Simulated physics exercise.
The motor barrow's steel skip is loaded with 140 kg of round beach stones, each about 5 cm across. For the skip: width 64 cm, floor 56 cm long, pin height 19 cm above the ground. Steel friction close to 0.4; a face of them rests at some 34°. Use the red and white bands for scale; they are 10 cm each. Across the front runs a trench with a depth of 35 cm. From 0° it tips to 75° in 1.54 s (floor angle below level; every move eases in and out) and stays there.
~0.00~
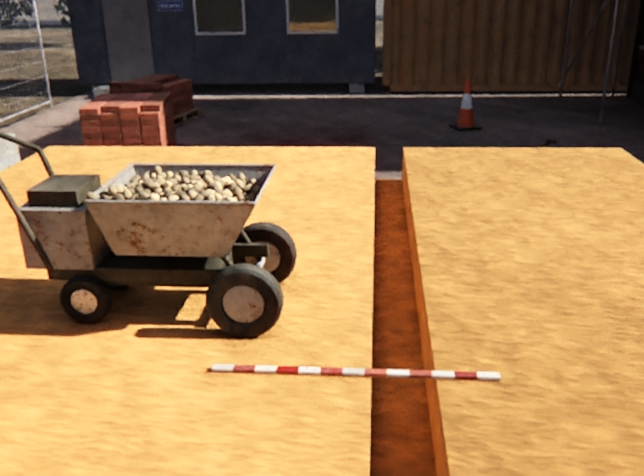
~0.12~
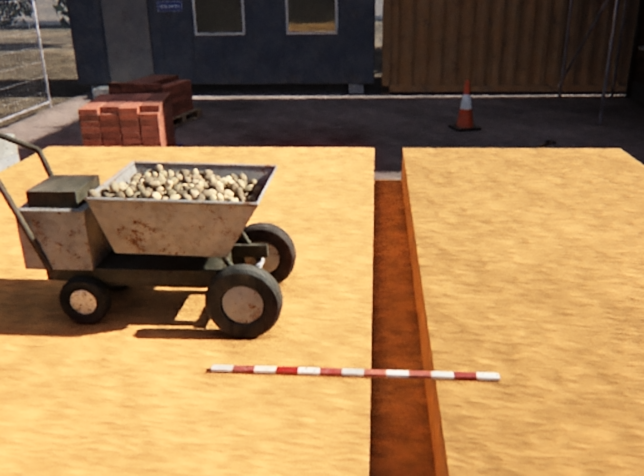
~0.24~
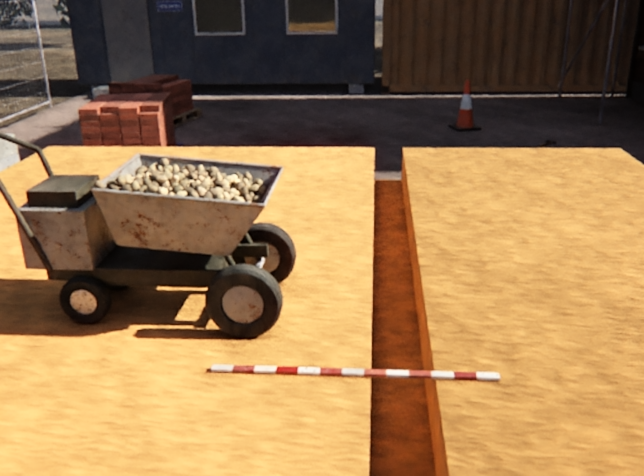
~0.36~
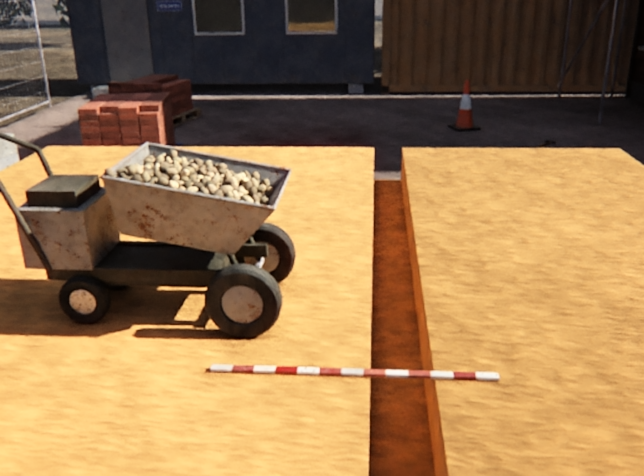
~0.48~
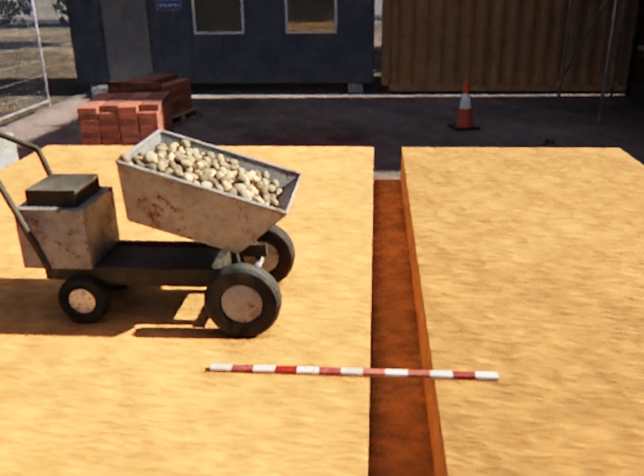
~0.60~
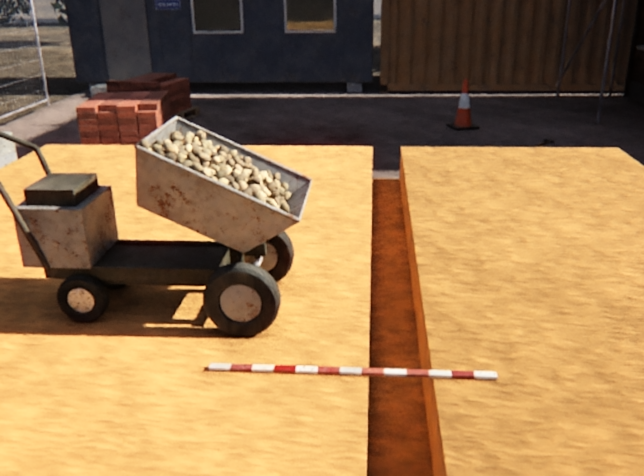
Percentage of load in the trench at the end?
96 per cent.
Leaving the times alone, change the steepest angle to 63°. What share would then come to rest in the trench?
Some 70% would finish there.
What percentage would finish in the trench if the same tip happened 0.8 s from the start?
That works out at about 80 in a hundred.
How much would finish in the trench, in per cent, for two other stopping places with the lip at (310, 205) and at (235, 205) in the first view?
First place roughly 40%, second roughly 85%.
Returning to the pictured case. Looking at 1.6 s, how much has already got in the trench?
Approx. 55 % of the load.
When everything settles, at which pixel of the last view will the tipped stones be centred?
(397, 347).
After 1.2 s the floor is at 64°; 96 % in the skip, 3 % short of the trench, 1 % in the trench; the foremost stones are at (378, 276).
After 1.6 s the floor is at 75°; 40 % in the skip, 2 % short of the trench, 54 % in the trench, 3 % past the trench; the foremost stones are at (485, 317).
After 2.0 s the floor is at 75°; 16 % in the skip, 2 % short of the trench, 78 % in the trench, 4 % past the trench; the foremost stones are at (553, 325).
After 3.9 s the floor is at 75°; 0 % in the skip, 96 % in the trench, 4 % past the trench; the foremost stones are at (591, 320).
